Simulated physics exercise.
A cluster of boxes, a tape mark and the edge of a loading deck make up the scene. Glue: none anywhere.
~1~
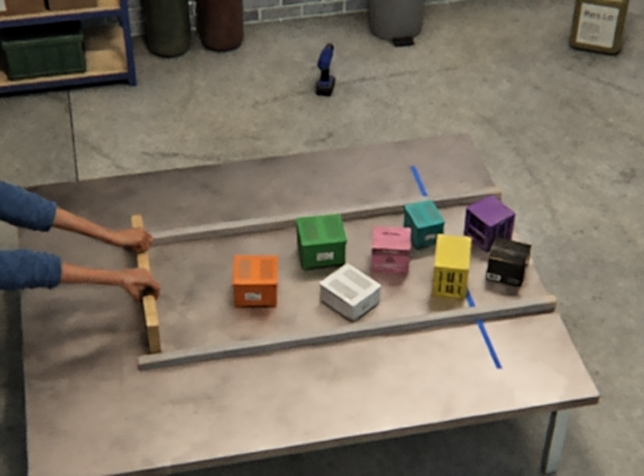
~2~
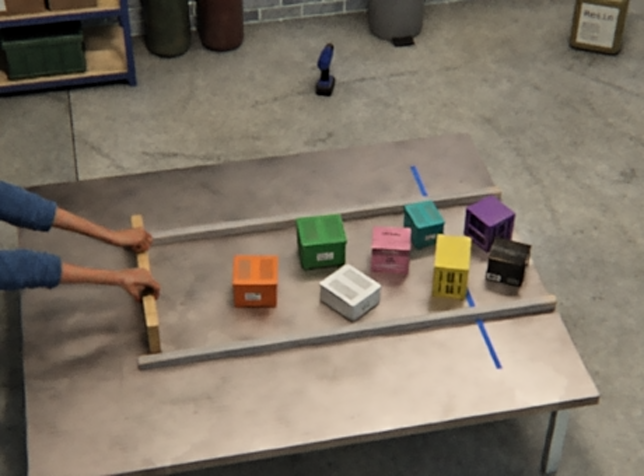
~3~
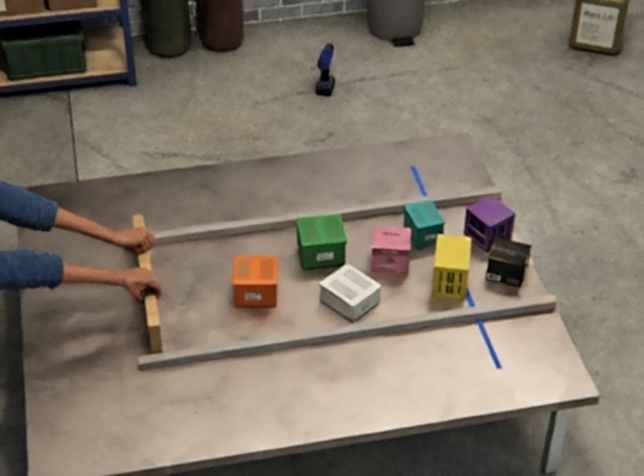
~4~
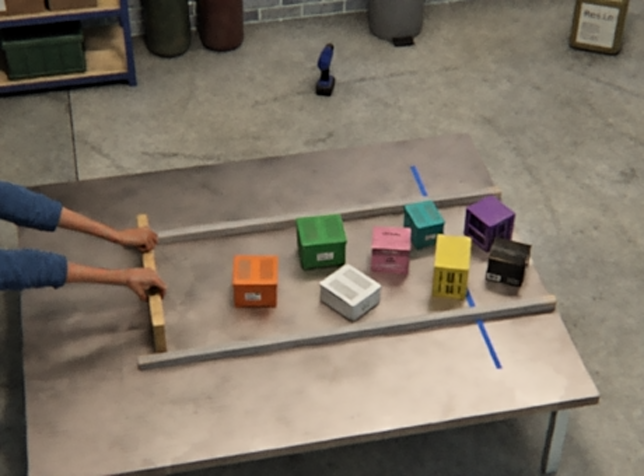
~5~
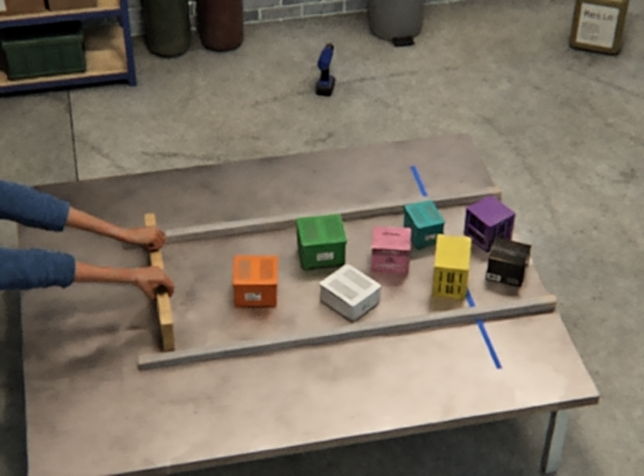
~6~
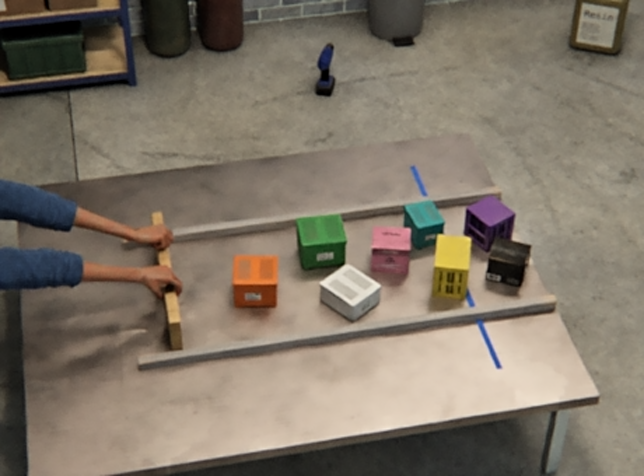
A wooden plank, held by two hands, slid slowly a short way to the right between two rails on a table, while the colorful boxes ahead of it, orange one nearest, stayed still.
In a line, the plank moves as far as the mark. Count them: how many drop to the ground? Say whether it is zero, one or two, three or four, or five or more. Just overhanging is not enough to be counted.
It is one or two.
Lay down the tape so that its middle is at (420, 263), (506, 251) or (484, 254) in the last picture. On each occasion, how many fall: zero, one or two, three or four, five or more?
Well, in the order given, it's none at all, at least five and more than four.
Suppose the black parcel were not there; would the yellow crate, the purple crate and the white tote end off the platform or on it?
Well, the yellow crate is safe, the purple crate drops down, and last of the three, the white tote is safe.
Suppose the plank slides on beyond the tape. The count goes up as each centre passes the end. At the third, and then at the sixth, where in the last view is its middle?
At (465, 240) for the third, at (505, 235) for the sixth.
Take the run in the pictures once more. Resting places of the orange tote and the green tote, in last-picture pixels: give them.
Middles: Around (474, 246) and around (464, 219).
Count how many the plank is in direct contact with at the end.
Result: 3 in all.
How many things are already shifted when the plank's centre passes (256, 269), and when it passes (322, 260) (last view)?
So far 1, and 3 at the second.
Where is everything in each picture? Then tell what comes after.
The first picture shows black parcel (509, 262); purple crate (489, 224); yellow crate (452, 267); plank (146, 285); tape (452, 258).
The second picture shows purple crate (489, 224); white tote (350, 293).
The third picture shows yellow crate (452, 267); pink box (391, 250).
The fourth picture shows black parcel (509, 262); orange tote (256, 282).
The fifth picture shows purple crate (489, 224); green tote (321, 242).
The sixth picture shows black parcel (509, 262); purple crate (489, 224); yellow crate (452, 267); plank (167, 282); tape (452, 258).
Soon after, none off yet; black parcel at rest near (509, 262); purple crate at rest near (489, 224); yellow crate at rest near (452, 267).
At rest, the number that fall off is one or two; fallen, purple crate and black parcel.
